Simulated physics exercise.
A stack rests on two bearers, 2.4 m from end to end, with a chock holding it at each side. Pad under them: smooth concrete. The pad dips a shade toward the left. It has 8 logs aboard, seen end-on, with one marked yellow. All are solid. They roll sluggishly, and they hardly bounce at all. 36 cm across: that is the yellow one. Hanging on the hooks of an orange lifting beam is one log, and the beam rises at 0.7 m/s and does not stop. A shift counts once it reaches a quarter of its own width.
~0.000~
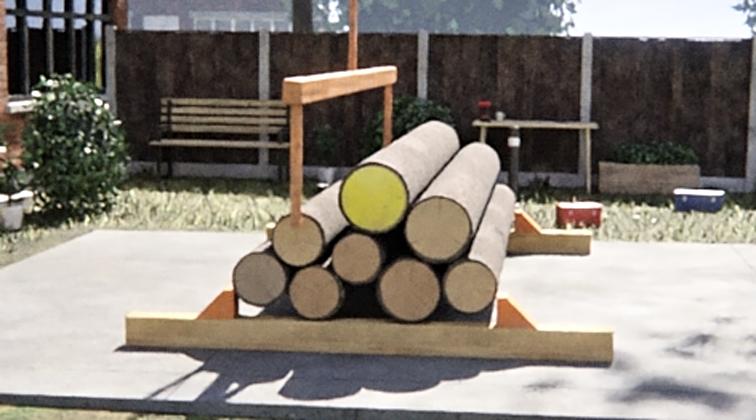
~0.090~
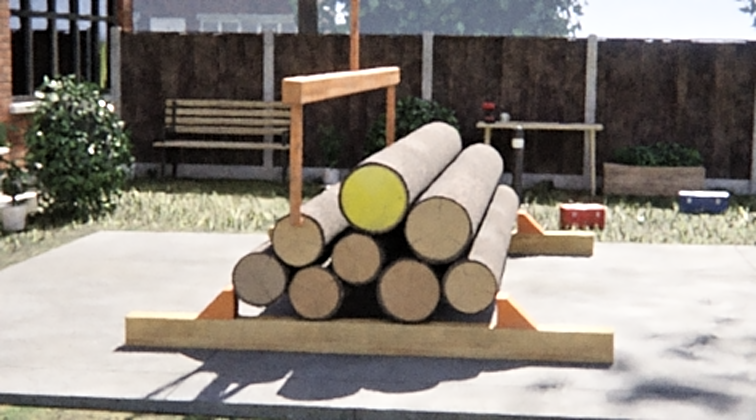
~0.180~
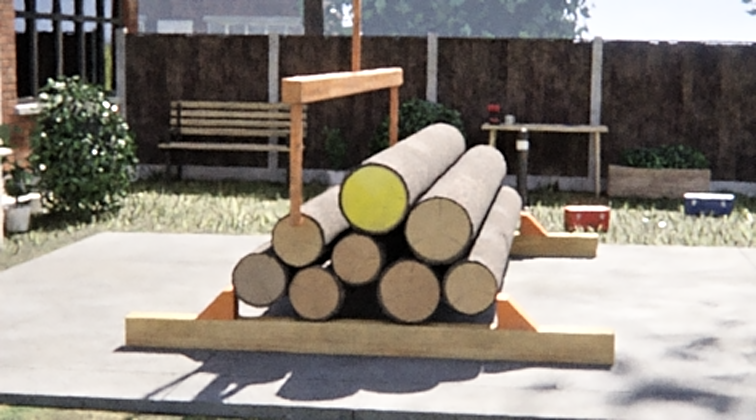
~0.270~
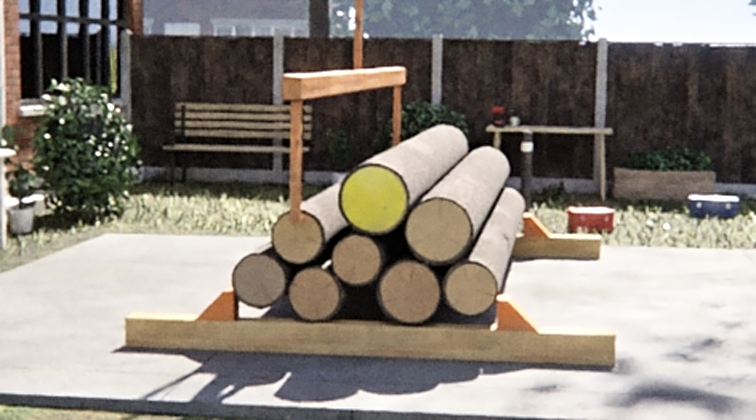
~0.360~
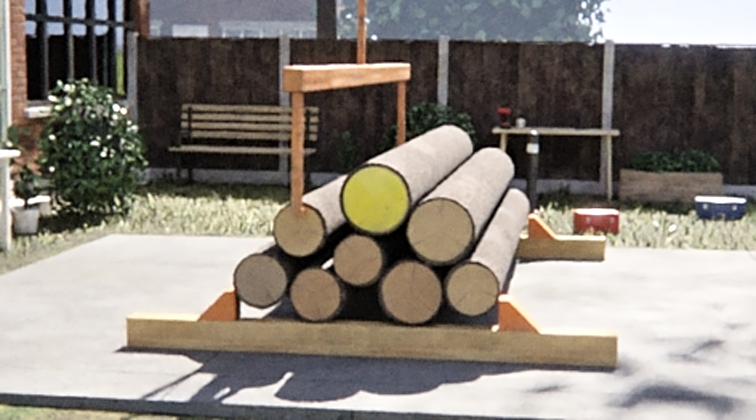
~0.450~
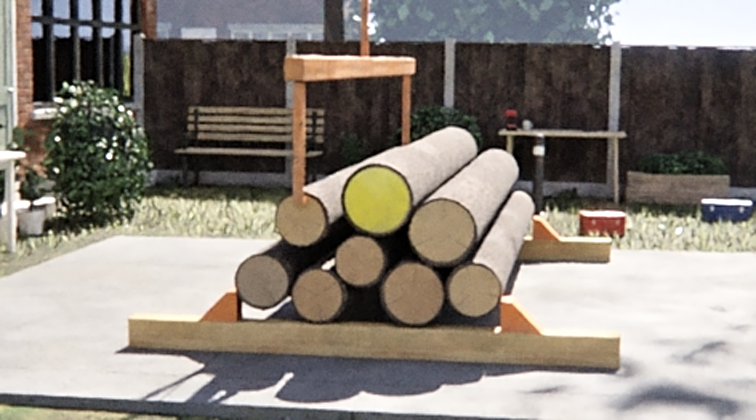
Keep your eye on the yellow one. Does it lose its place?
Stays where it is.
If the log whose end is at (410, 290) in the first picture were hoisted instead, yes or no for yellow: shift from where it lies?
The answer for yellow is then affirmative.
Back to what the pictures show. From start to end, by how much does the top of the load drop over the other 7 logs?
Roughly 0 cm.
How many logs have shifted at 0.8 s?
At that point, 0.
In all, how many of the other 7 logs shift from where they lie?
It comes to 0.
By 0.8 s, yellow is where it was; 0 out of place.
Finally (1.2 s), yellow is where it was; 0 out of place.
